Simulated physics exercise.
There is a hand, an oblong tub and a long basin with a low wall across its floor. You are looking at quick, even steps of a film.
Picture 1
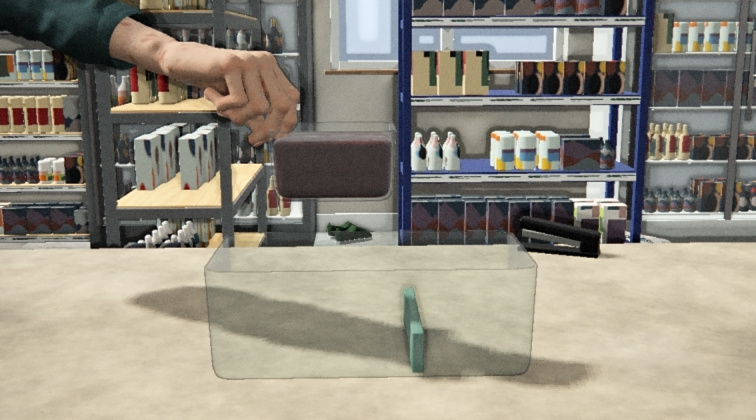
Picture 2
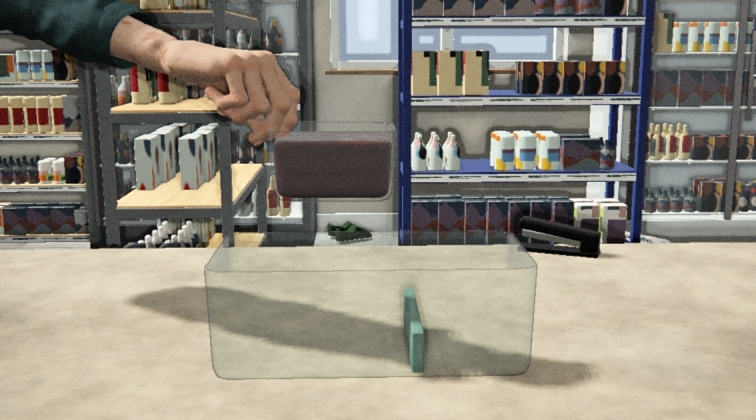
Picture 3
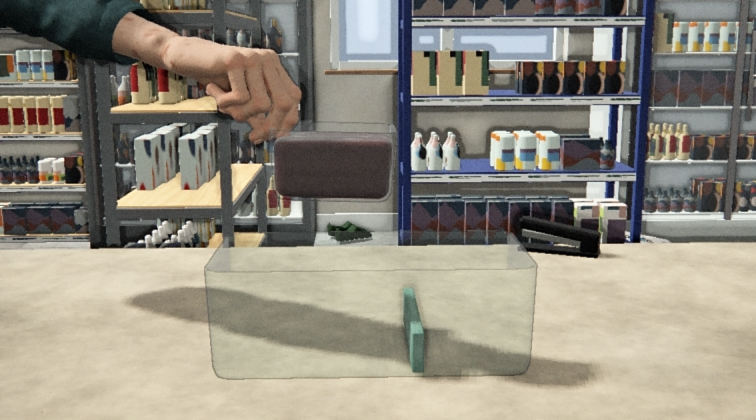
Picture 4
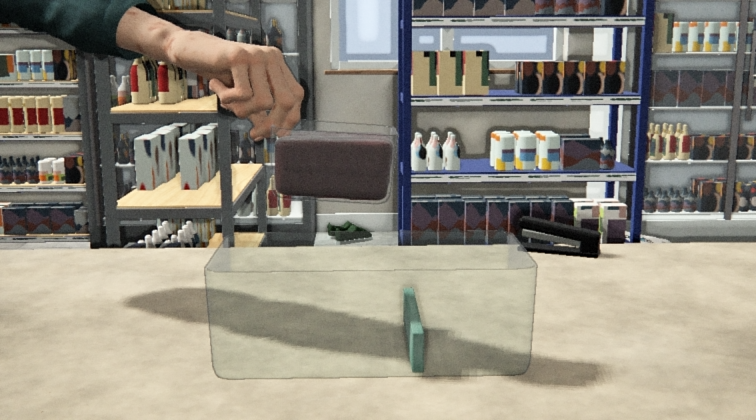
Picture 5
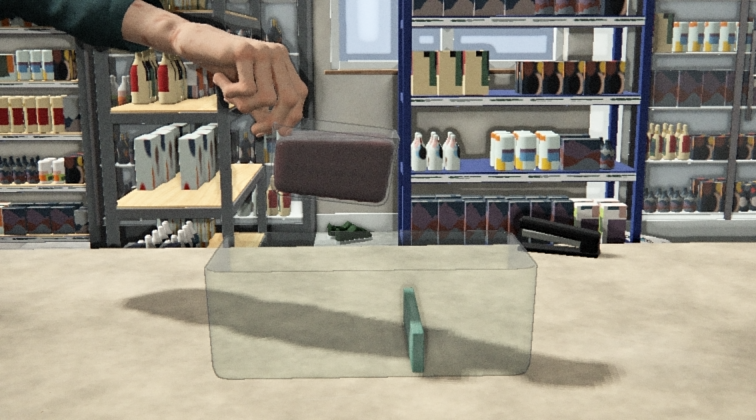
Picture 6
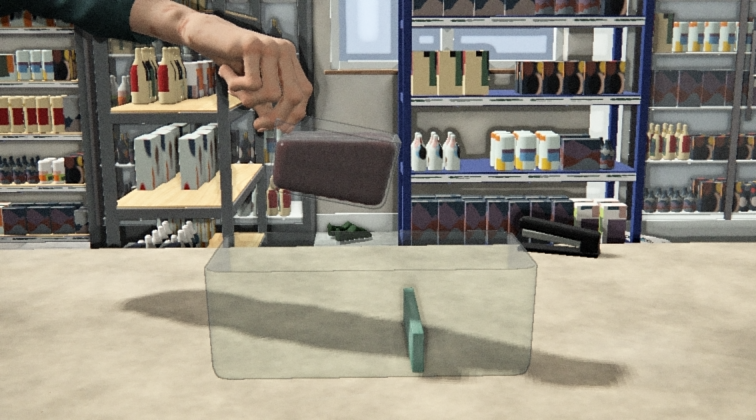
In a shop, a hand holding a clear tub of dark purplish contents above a long transparent basin, slowly tilting it rightward.
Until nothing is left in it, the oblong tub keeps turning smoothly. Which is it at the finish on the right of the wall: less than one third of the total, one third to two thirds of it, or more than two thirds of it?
At the finish the right of the wall has more than two thirds of the total.
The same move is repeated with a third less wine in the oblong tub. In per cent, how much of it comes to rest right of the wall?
75 %.
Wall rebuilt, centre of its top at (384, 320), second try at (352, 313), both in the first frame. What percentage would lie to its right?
It would come to roughly 95 per cent the first time and roughly 100 per cent the second.
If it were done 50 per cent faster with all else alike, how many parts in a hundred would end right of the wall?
It comes to about 75 per cent.
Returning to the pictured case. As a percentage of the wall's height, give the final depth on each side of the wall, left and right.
The left comes to 10 % and the right to 70 %.
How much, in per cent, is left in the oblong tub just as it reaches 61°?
Still holding around 55 %, give or take.
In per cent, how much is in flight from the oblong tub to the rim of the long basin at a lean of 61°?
That comes to near 25 percent.
A moment on, the tilt is 61° and 54 per cent is still to pour, 1 is left of the wall and 19 right of it.
Next, the tilt is 93° and 12 per cent is still to pour, 6 is left of the wall and 77 right of it.
Then the tilt is 99° and 1 per cent is still to pour, 18 is left of the wall and 80 right of it.
Later the tilt is 99° and 0 per cent is still to pour, 19 is left of the wall and 80 right of it.
In the end 19 per cent lies left of the wall, 80 right of it and 0 outside.
